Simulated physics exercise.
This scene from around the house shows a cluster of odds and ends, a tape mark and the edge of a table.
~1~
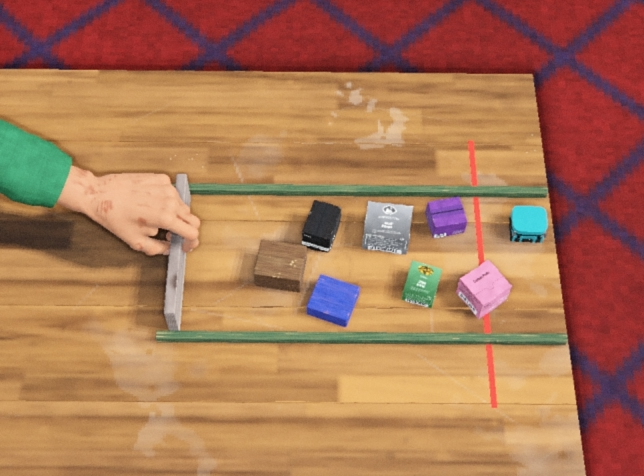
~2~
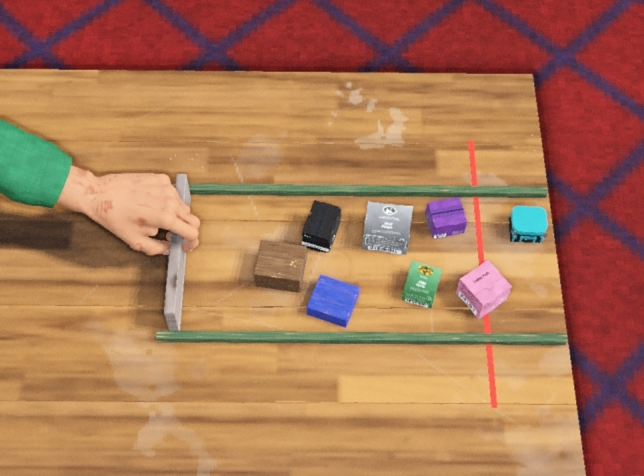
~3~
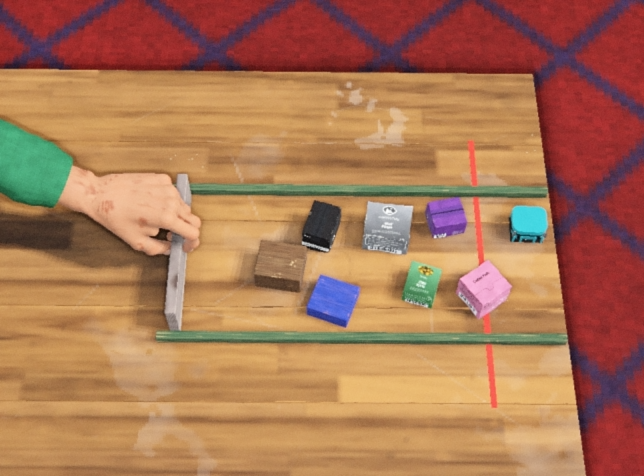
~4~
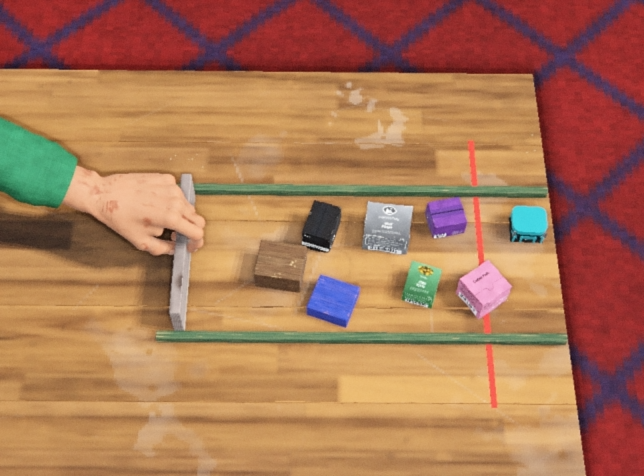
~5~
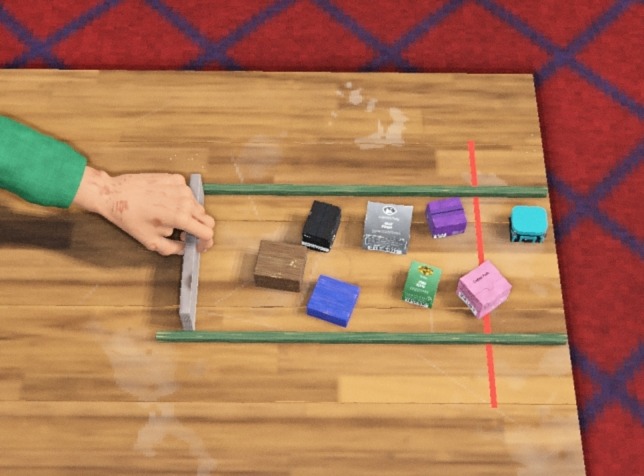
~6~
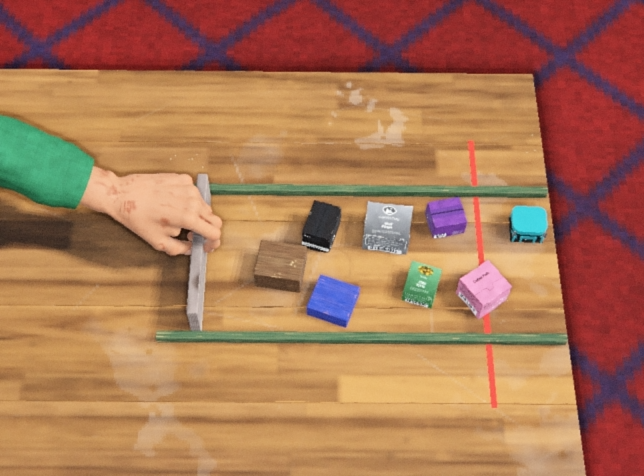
A hand in a green sleeve holding a grey board on a wooden table, then sliding it slightly right towards small coloured boxes.
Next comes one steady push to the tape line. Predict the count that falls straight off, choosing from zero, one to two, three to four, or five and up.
Fallen: Above two, below five.
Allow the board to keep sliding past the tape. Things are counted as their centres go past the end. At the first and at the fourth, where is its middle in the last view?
First: Around (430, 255). Next: Around (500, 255).
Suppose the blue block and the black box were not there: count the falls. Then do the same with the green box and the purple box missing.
That gives 2 for the first pair taken away and 1 for the second.
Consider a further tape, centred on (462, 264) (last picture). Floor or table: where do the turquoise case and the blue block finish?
Taking each in turn, the turquoise case ends up off and the blue block is not lost.
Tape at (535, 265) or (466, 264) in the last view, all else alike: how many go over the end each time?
Try by try, 5 and 1.
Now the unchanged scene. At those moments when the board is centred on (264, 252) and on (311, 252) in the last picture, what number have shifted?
I get 1 at the one place and 3 at the other.
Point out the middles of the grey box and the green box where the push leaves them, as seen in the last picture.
Roughly (532, 227); the other one roughly (547, 289).
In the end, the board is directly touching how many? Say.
At rest, 3 are in contact.
Early on, none off yet; turquoise case at rest near (528, 225); pink box at rest near (483, 290); purple box at rest near (446, 218).
Finally, the number that fall off is three or four; lost, purple box, pink box and turquoise case.
